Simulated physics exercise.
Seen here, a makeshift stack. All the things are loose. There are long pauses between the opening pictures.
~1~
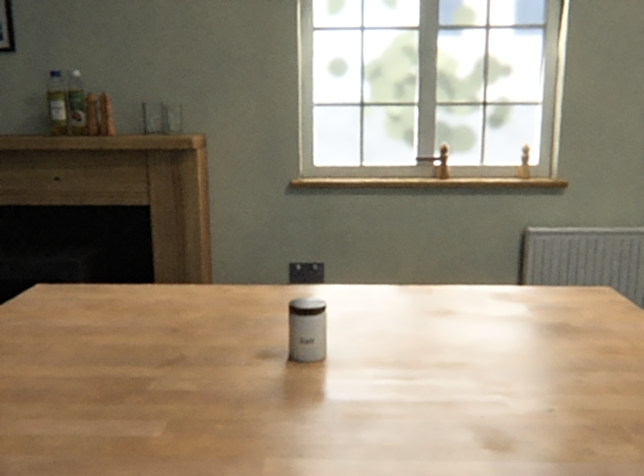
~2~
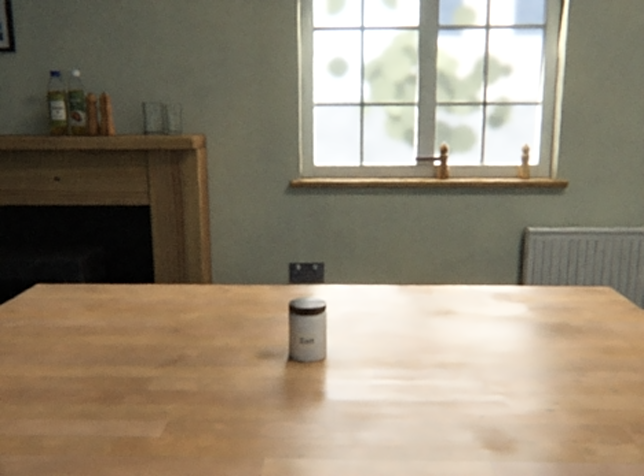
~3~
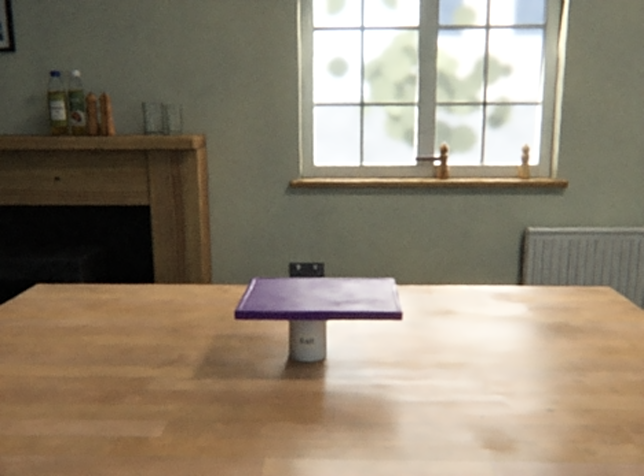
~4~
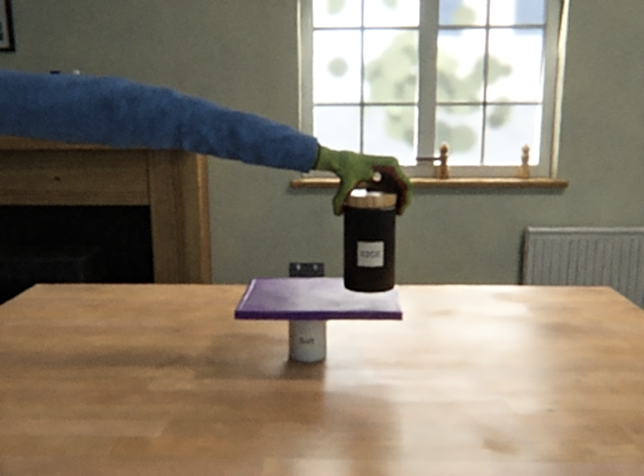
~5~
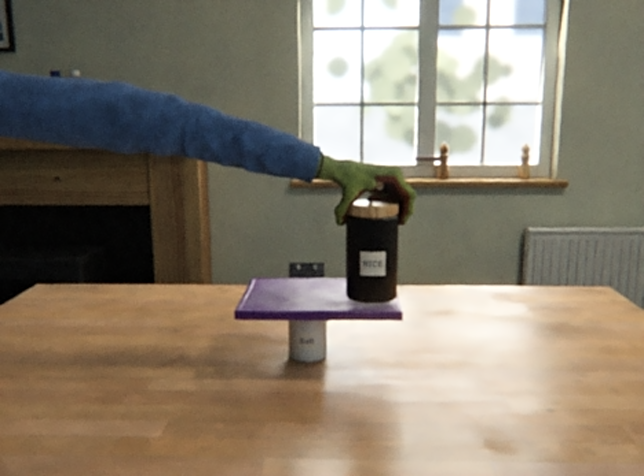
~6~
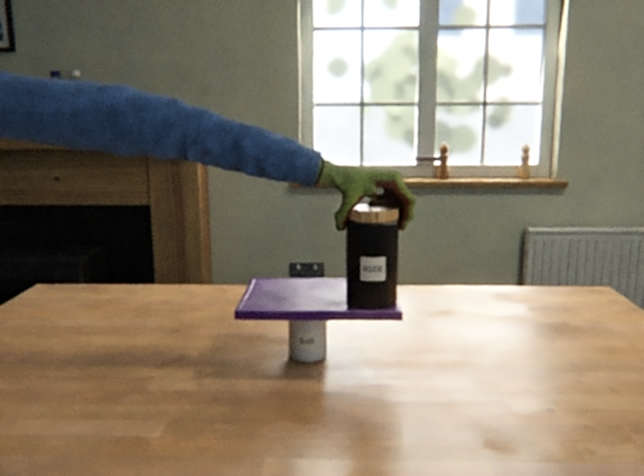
A green hand lowers a black jar onto a purple board atop a white jar.
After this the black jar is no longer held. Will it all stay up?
Outcome: The stack comes apart.
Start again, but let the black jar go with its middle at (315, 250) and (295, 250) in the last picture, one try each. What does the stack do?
First try: It keeps its balance; second try: It holds.
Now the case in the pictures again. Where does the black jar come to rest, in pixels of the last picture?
At about (471, 329).
Then, 0.30 s after the last picture, black jar now fallen; purple lid tipped 50° from how it was; white jar slid a little.
Then, 0.40 s after the last picture, purple lid tipped 42° from how it was; white jar slid a little.
Then, 0.50 s after the last picture, purple lid tipped 34° from how it was; white jar slid a little.
Then, 1.20 s after the last picture, purple lid now fallen; white jar slid a little.
At rest, fallen, black jar and purple lid; white jar in place. Seen from the same camera at the end, black jar near (471, 329). The stack gives way.
